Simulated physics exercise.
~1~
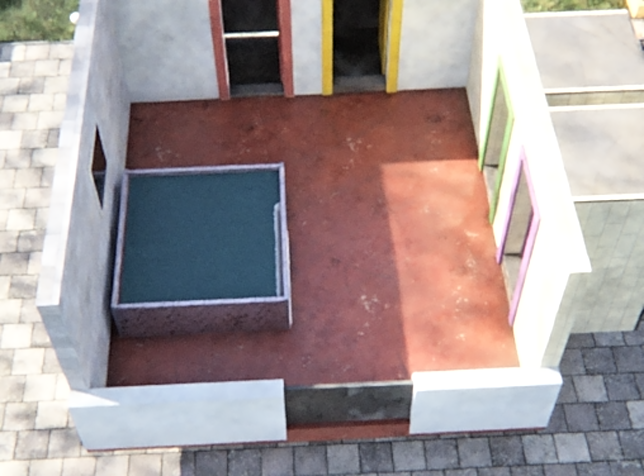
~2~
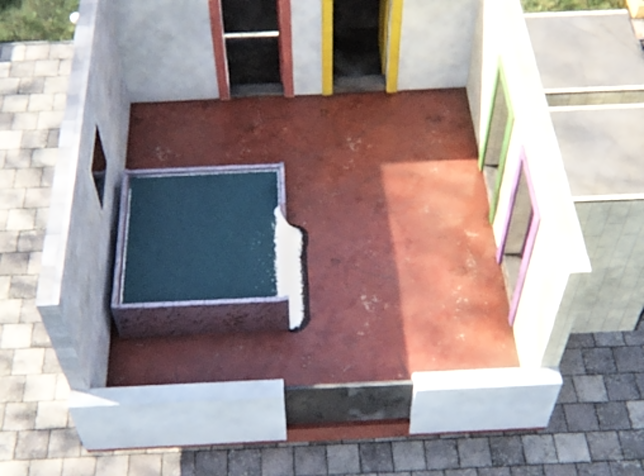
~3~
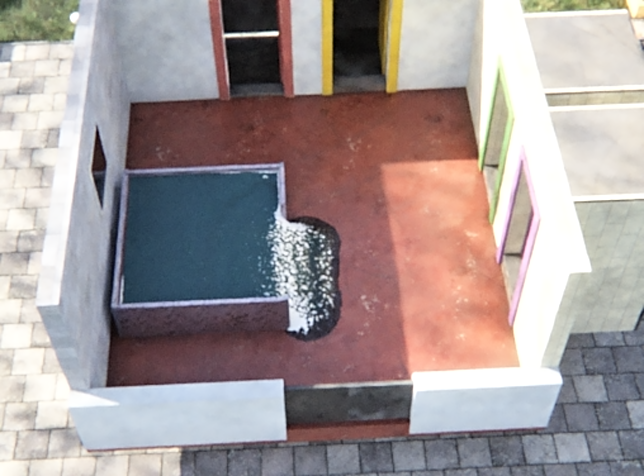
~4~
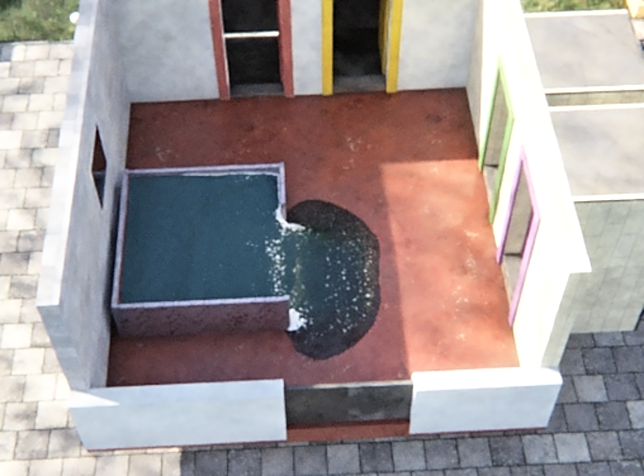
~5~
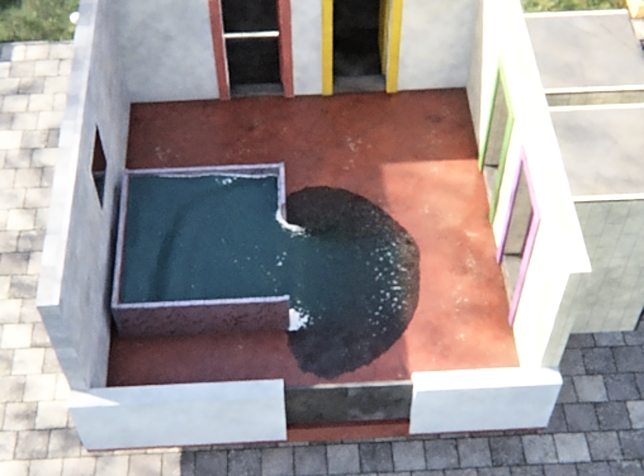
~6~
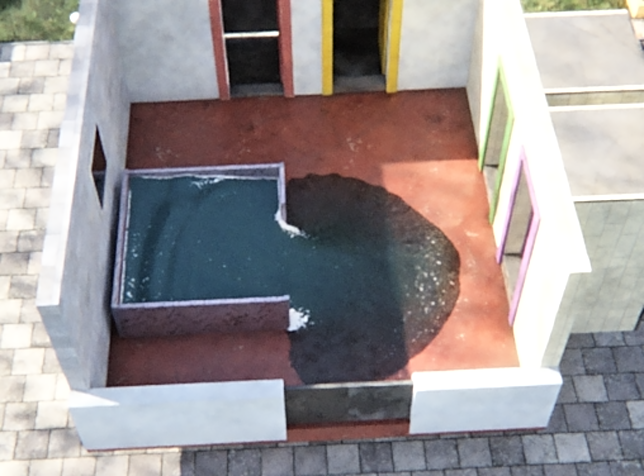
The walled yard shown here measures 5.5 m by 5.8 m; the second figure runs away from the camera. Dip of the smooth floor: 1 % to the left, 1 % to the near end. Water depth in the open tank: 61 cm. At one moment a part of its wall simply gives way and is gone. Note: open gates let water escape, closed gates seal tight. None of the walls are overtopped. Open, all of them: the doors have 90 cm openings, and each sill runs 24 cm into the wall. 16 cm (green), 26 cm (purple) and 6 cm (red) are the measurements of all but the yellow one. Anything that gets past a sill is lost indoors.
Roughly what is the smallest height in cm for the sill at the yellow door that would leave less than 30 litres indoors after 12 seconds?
Close to 8.5 cm.
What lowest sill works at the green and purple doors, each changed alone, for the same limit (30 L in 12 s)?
About 14.5 cm at green and about 25 cm at purple.
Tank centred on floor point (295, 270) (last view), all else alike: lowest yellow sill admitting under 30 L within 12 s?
It must be around 7.5 cm tall.
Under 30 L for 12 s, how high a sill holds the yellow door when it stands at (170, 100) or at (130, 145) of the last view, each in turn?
First place around 11.0 cm, second around 12.5 cm.
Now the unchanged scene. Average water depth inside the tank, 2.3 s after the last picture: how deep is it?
The mean depth is about 24 cm.
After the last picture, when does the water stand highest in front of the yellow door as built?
The level tops out near 5.0 seconds.
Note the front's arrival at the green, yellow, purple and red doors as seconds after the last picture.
Front arrival: Green 0.5 seconds, yellow 2.6 seconds, purple 0.2 seconds, red 3.2 seconds.
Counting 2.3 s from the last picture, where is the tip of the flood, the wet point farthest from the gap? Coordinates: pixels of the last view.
I'd put the front's tip around (461, 88).
Then, 0.7 s after the last picture water covers 40 % of the floor, deepest (32 cm) near (295, 307); it has not reached the yellow door.
Then, 2.3 s after the last picture water covers 50 % of the floor, deepest (33 cm) near (521, 400); it has not reached the yellow door.
Then, 11.3 s after the last picture water covers 100 % of the floor, deepest (18 cm) near (121, 225); 4 cm at the yellow door, 1 litre in over its 14 cm sill.
At the yellow door as built, the water peaked near 15 cm, 5.1 s after the last picture.
With a sill of 7.5 cm, 39 litres would have come in within the 12 s; with 10 cm, 15 litres. So under 30 litres takes about 8.5 cm.
